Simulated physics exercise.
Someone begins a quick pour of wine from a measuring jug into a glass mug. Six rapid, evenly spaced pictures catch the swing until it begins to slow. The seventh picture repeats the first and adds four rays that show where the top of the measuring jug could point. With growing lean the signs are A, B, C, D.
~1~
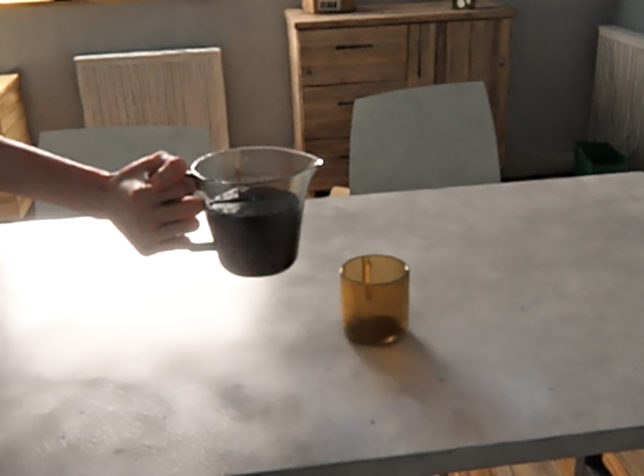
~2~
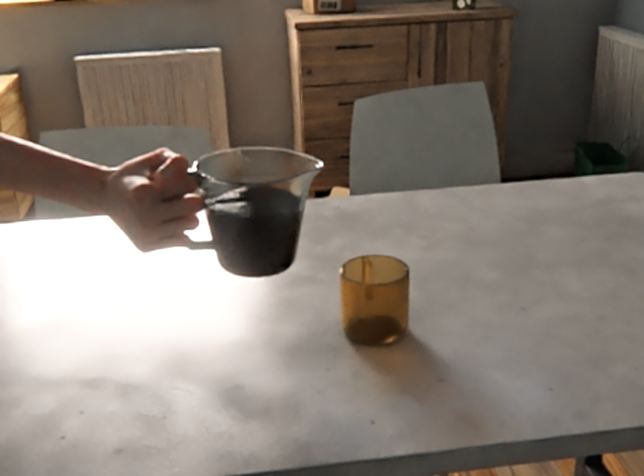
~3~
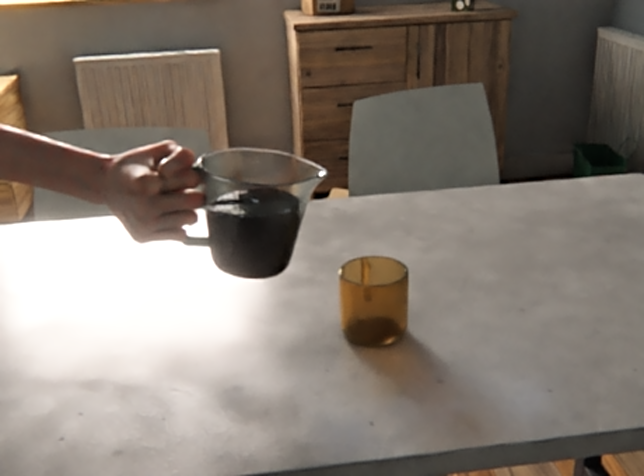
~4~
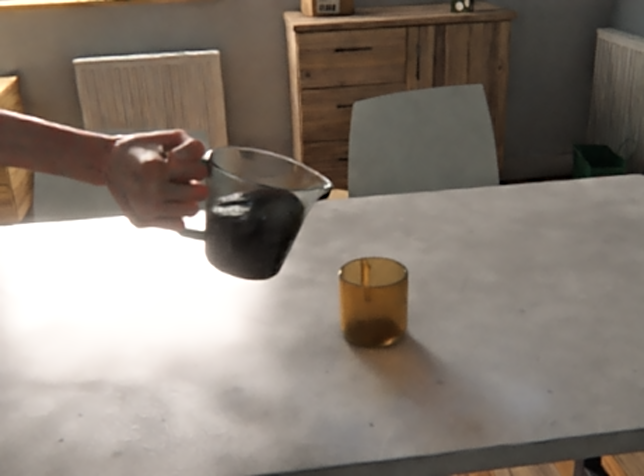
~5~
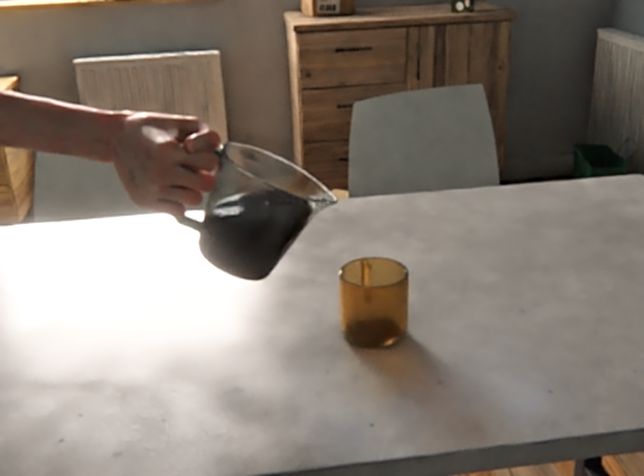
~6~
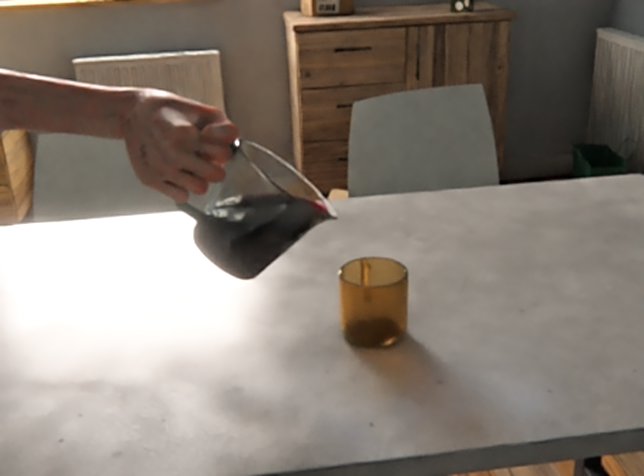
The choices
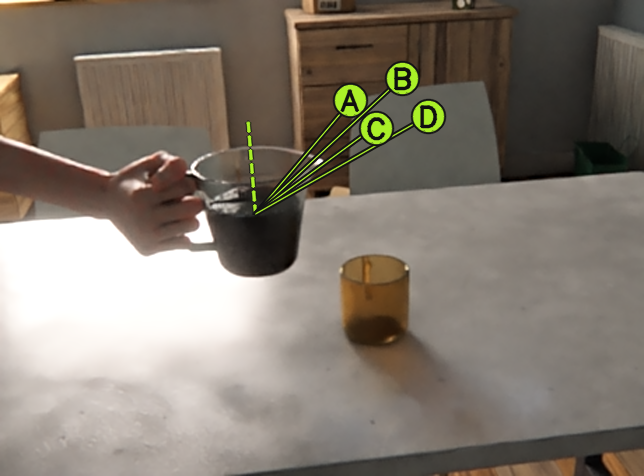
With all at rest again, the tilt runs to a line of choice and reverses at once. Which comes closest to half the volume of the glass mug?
Mark C does it best.
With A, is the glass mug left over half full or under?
Under half.
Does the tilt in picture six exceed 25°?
Yes, it does.
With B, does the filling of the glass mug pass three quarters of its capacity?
No, less.
On the marked copy, A at (339, 114); B at (389, 89); C at (361, 136); D at (413, 124).
For mark A, the glass mug ends with about 14 % of what it can hold.
For mark B, the glass mug ends with about 31 % of what it can hold.
For mark C, the glass mug ends with about 54 % of what it can hold.
For mark D, the glass mug ends with about 78 % of what it can hold.
